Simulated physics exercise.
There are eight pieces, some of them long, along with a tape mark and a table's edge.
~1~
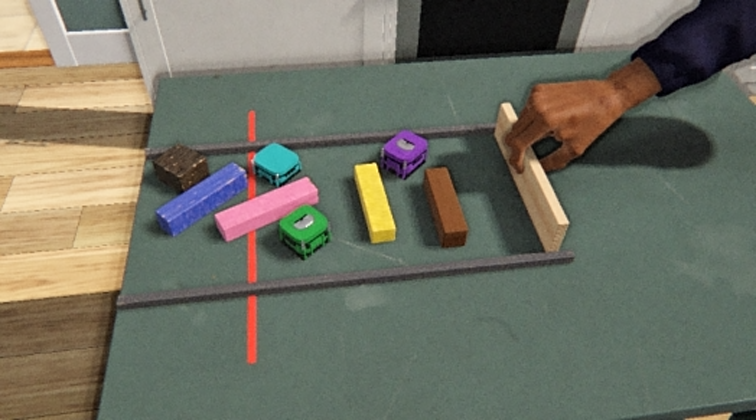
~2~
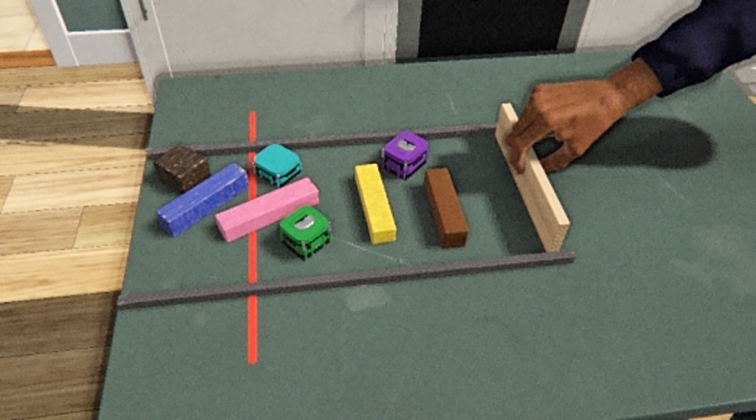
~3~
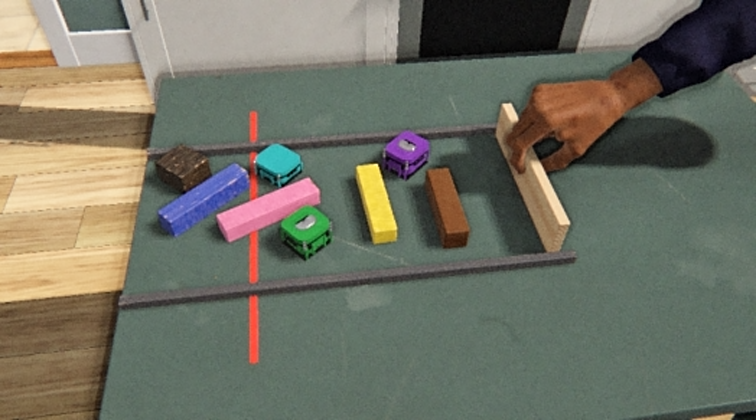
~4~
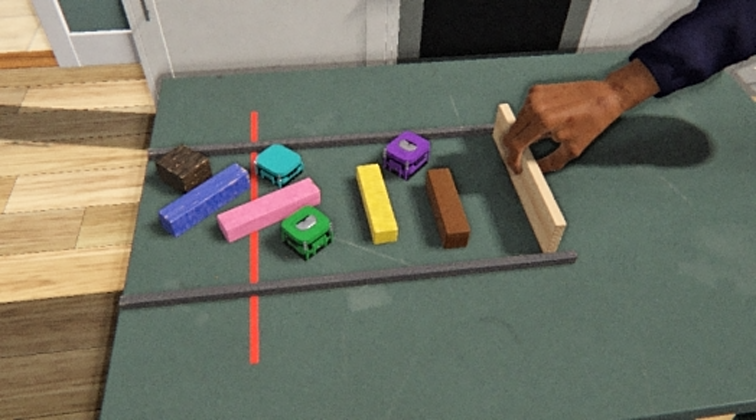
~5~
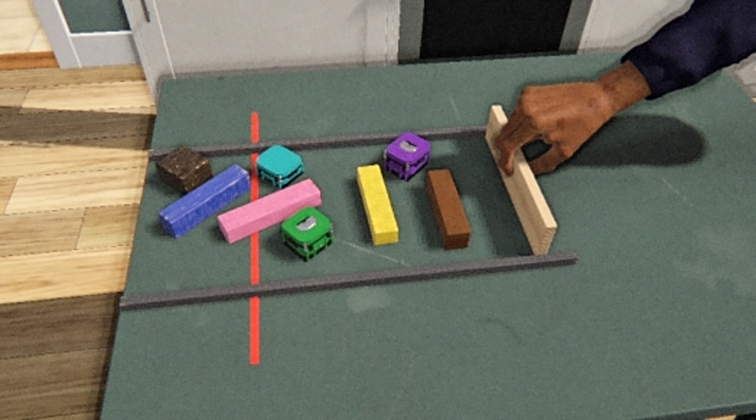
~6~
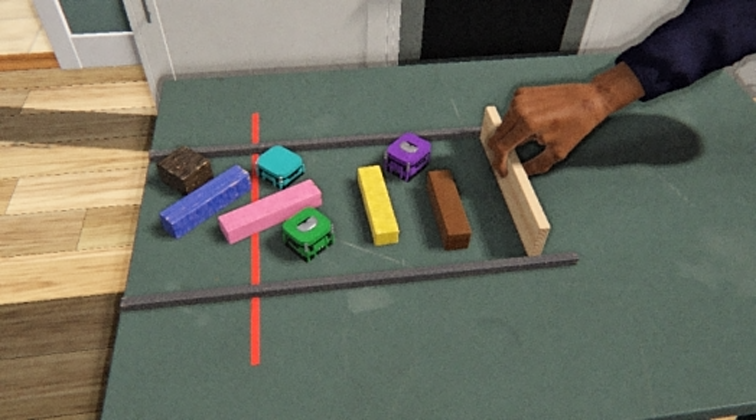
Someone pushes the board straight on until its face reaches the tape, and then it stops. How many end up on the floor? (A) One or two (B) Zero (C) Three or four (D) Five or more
Option B: Zero.
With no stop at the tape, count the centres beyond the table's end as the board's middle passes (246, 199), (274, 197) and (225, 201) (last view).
In order of the places given, that's 0, 0 and 2.
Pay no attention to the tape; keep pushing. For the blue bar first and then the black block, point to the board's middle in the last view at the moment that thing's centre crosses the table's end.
The middle is at (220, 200) when it's the blue bar, and at (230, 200) when it's the black block.
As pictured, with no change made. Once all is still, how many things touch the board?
2.
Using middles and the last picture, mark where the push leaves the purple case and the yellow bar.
Close to (235, 175); the other close to (218, 228).
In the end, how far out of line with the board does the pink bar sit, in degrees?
I'd say it's about 50° out of line.
A little later, none off yet; black block at rest near (186, 171); blue bar at rest near (208, 201); pink bar at rest near (271, 211).
Next, none off yet; black block at rest near (186, 171); blue bar at rest near (208, 201); pink bar shifted a little near (235, 218).
When it is over, the number that fall off is zero.
